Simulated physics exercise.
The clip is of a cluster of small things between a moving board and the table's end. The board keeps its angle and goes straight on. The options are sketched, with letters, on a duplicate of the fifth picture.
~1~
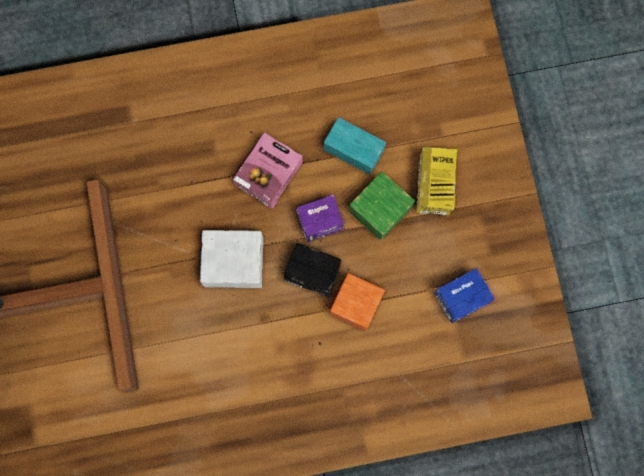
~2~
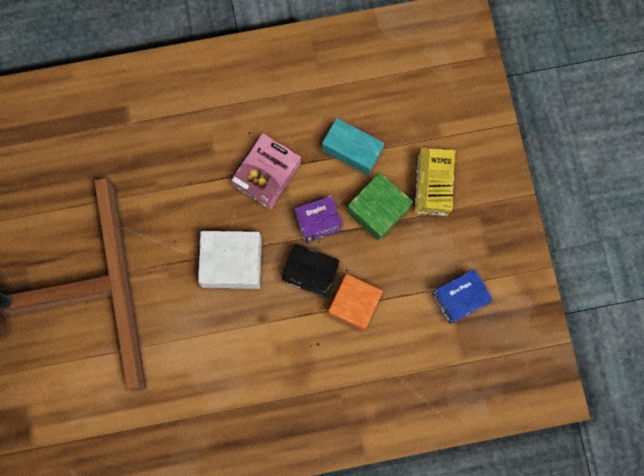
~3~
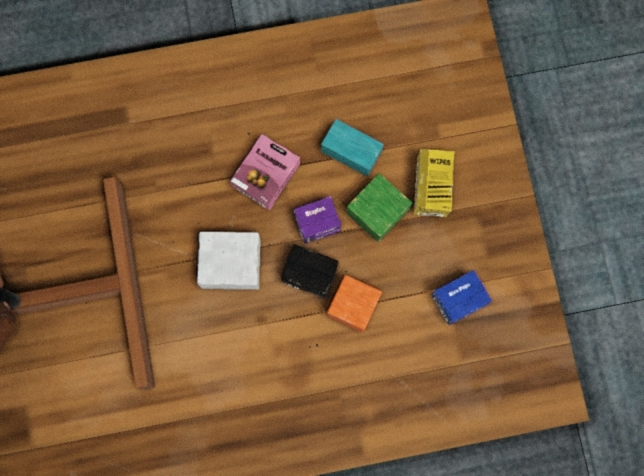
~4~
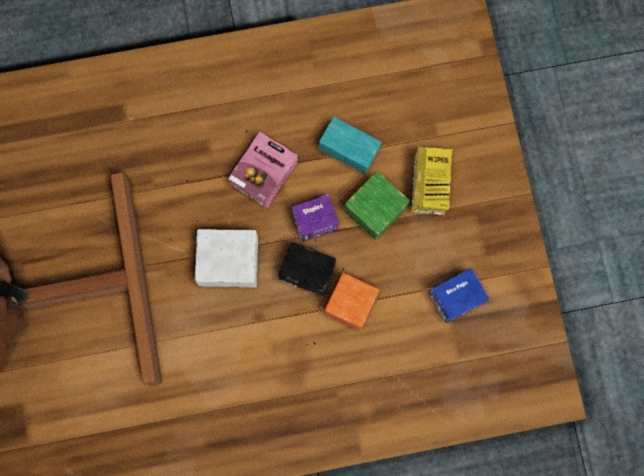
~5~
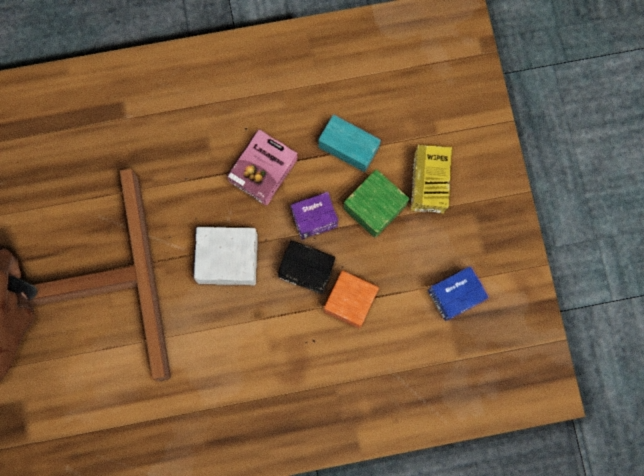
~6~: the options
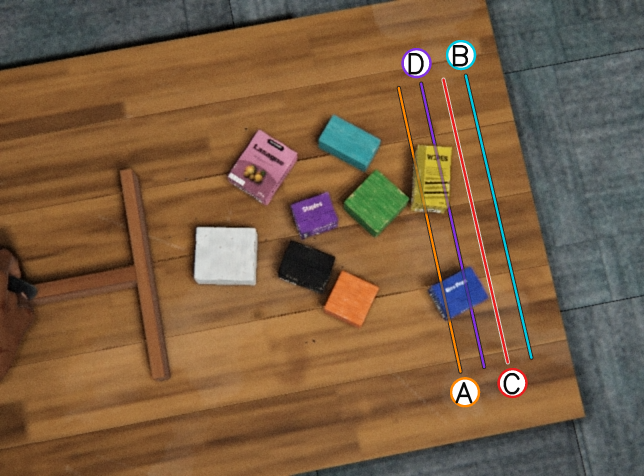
Wooden T-shaped board sliding slowly right across a wood table towards a cluster of small coloured boxes, without touching them.
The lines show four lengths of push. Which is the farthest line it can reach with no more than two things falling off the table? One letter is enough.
D.
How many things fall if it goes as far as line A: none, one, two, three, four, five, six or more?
In all, two.
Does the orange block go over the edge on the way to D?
No.
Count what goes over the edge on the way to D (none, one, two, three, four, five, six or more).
Two.
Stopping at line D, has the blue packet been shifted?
By then, yes.
On the marked copy, A at (429, 226); B at (498, 213); C at (475, 217); D at (452, 221).
Taking D. A third of the way, board (254, 250); orange block (373, 312); green block (385, 203).
Two thirds of the way, board (367, 229); yellow box (519, 158); green block (485, 179).
When it is over, board (452, 213); yellow box over the edge; green block over the edge; two fallen.
As for the rest, A is within the limit but short; B drops five; C drops five.
